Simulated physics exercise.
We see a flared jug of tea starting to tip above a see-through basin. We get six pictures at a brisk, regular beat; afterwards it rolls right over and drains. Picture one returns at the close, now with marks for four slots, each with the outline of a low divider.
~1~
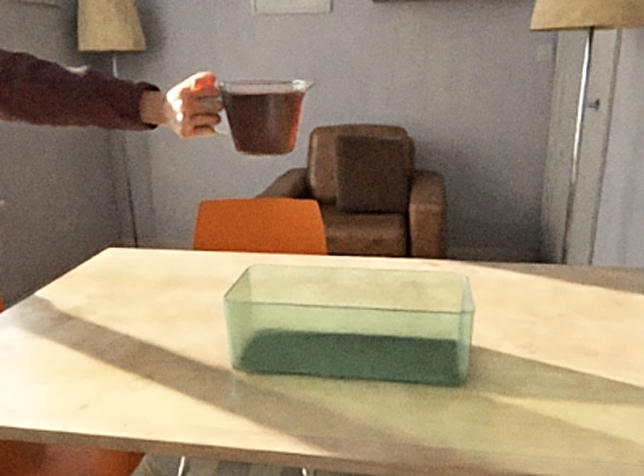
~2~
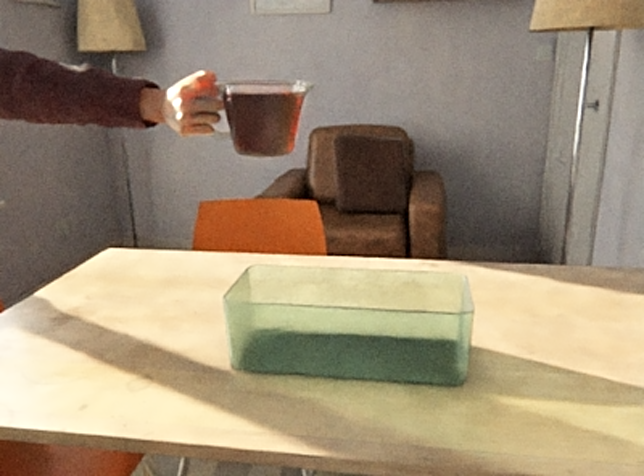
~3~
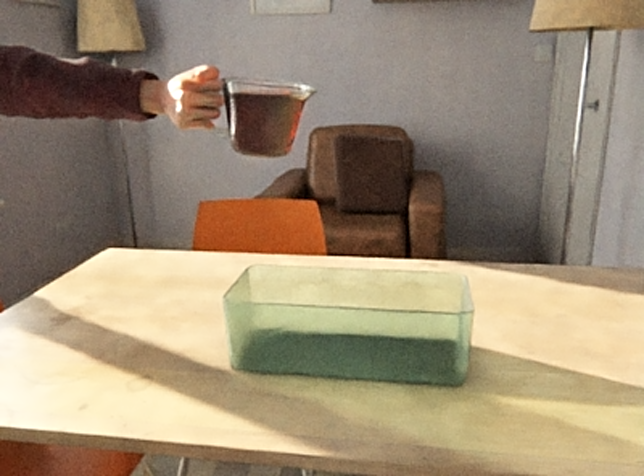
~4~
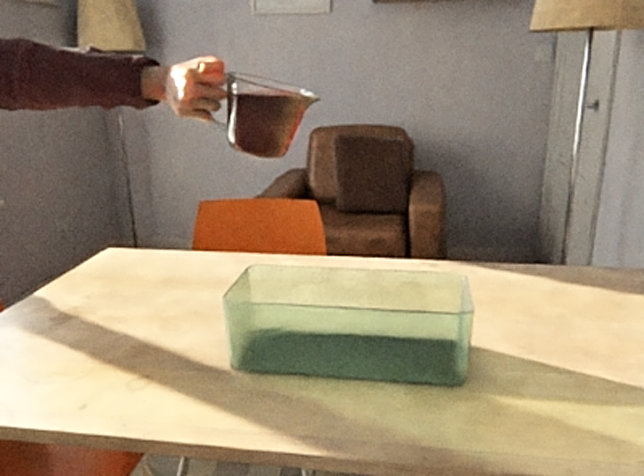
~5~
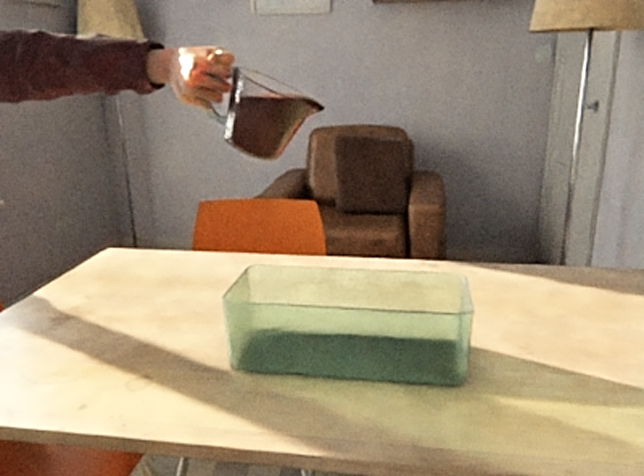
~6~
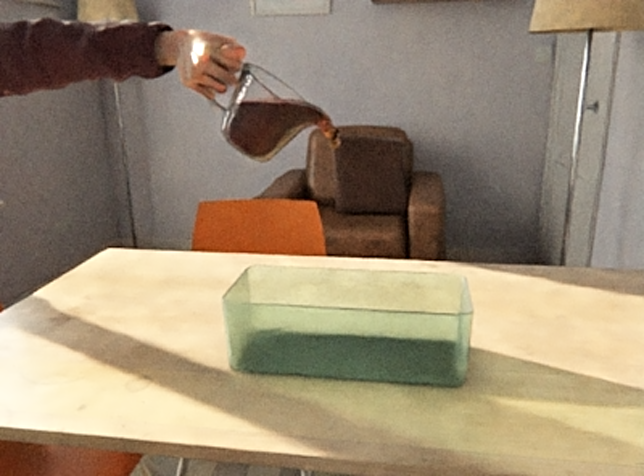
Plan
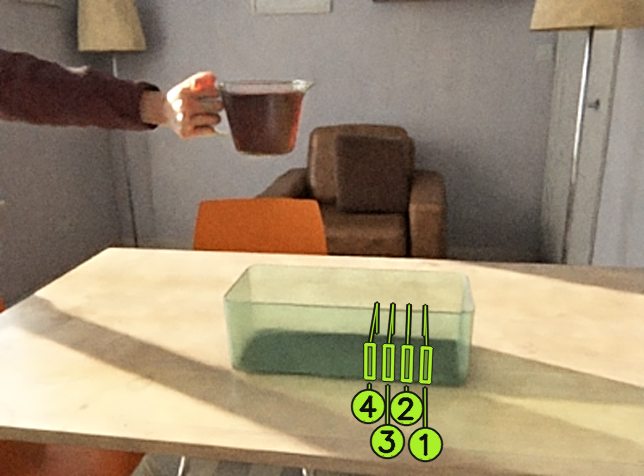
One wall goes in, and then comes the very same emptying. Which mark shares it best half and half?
The answer is place 4.
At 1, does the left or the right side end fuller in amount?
The left one.
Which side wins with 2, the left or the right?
The left side.
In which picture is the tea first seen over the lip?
Picture 5.
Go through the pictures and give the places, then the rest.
In the first picture, upright, lip at (313, 84); basin from (231, 366) to (467, 383); nothing has left yet.
In the second picture, upright, lip at (314, 86); nothing has left yet.
In the third picture, tipped about 7°, lip at (316, 91); nothing has left yet.
In the fourth picture, tipped about 15°, lip at (319, 99); nothing has left yet.
In the fifth picture, tipped about 25°, lip at (321, 110); tea is over the lip, down to (321, 110).
In the sixth picture, tipped about 37°, lip at (321, 124); tea is over the lip, down to (336, 145).
In lime, 1 at (425, 388); 2 at (406, 386); 3 at (387, 385); 4 at (369, 384).
For place 1, about 92 % ends left of the wall and 5 % right of it; 3 % is lost outside.
For place 2, about 91 % ends left of the wall and 4 % right of it; 4 % is lost outside.
For place 3, about 83 % ends left of the wall and 10 % right of it; 7 % is lost outside.
For place 4, about 53 % ends left of the wall and 45 % right of it; 3 % is lost outside.
